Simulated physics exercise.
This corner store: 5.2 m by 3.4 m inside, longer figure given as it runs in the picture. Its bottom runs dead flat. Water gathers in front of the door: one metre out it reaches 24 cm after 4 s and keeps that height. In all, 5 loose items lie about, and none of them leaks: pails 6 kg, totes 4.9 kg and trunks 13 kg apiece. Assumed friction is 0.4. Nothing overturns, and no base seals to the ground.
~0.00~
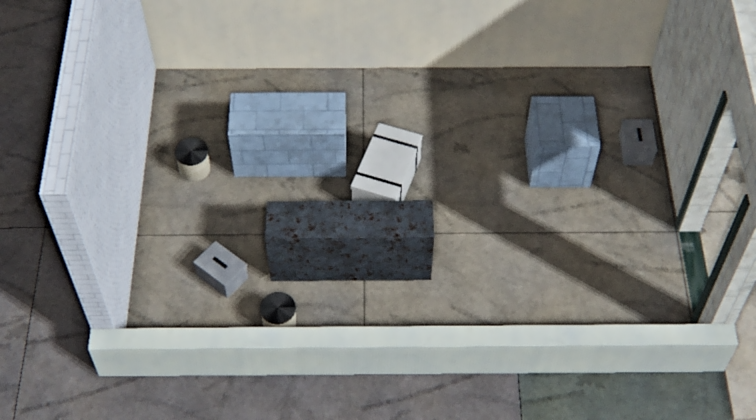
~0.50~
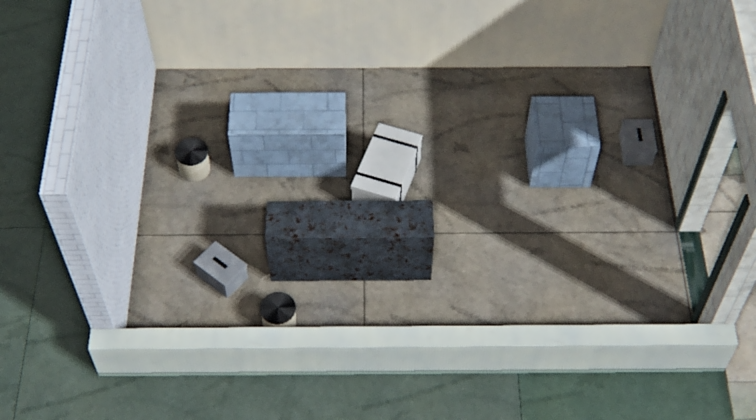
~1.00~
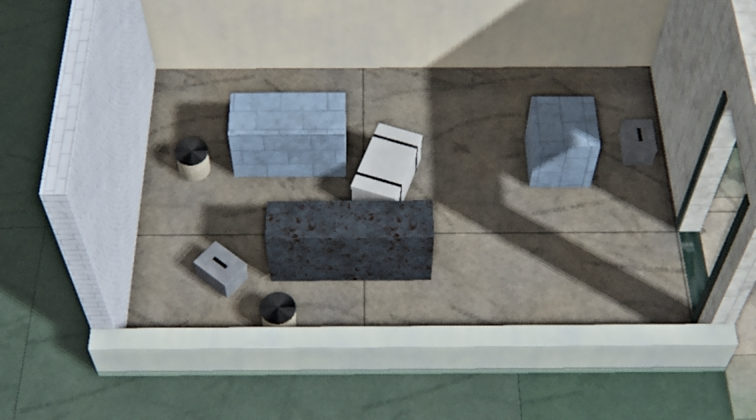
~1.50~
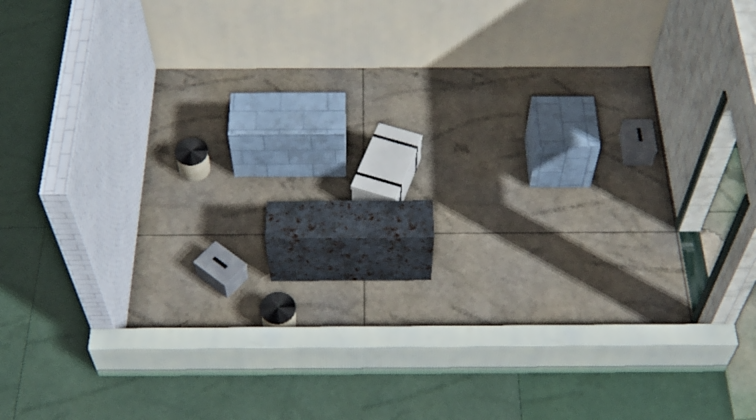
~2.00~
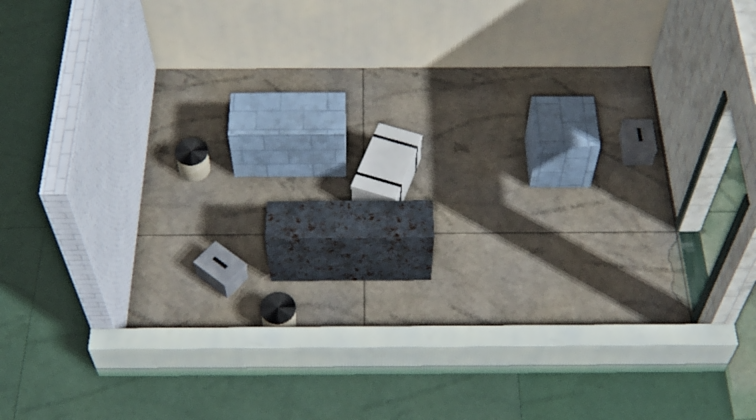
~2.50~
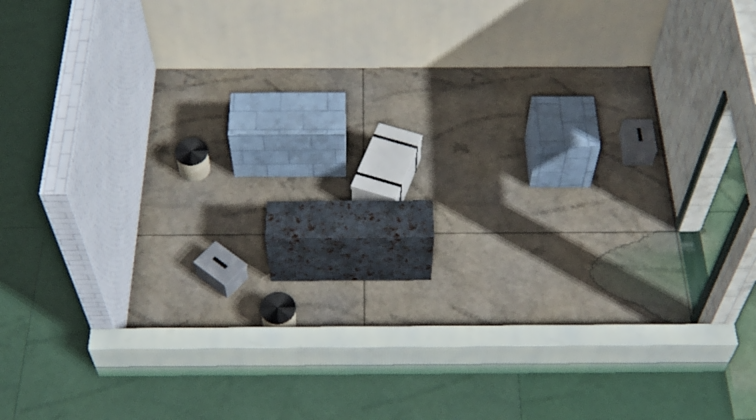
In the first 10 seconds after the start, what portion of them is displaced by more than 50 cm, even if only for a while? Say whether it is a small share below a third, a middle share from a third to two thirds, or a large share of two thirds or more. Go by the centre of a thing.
A middle share, from a third to two thirds.
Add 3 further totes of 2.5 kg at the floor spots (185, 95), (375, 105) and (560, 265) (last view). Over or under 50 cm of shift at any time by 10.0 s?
In order: Below the mark, above the mark, above the mark.
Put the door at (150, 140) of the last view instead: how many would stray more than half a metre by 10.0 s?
The count would be 4.
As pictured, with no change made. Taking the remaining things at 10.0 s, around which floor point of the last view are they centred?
Mean position approx. (341, 147).
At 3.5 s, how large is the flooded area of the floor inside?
Near 3.5 m2 in all.
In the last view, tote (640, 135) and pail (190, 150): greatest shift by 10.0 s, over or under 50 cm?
Taking them in turn, I'd say smaller and greater.
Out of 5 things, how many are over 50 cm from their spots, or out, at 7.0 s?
Count: 2.
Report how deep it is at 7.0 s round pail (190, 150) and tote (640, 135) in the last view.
Depths: Near 2 cm, then near 1 cm.
After 3.5 s 0 of 5 are over 50 cm from their spots; 0 afloat.
After 4.5 s 0 of 5 are over 50 cm from their spots; 0 afloat.
After 7.0 s 2 of 5 are over 50 cm from their spots; 3 afloat.
After 10.0 s 3 of 5 are over 50 cm from their spots, and 3 have been at some point; 4 afloat.
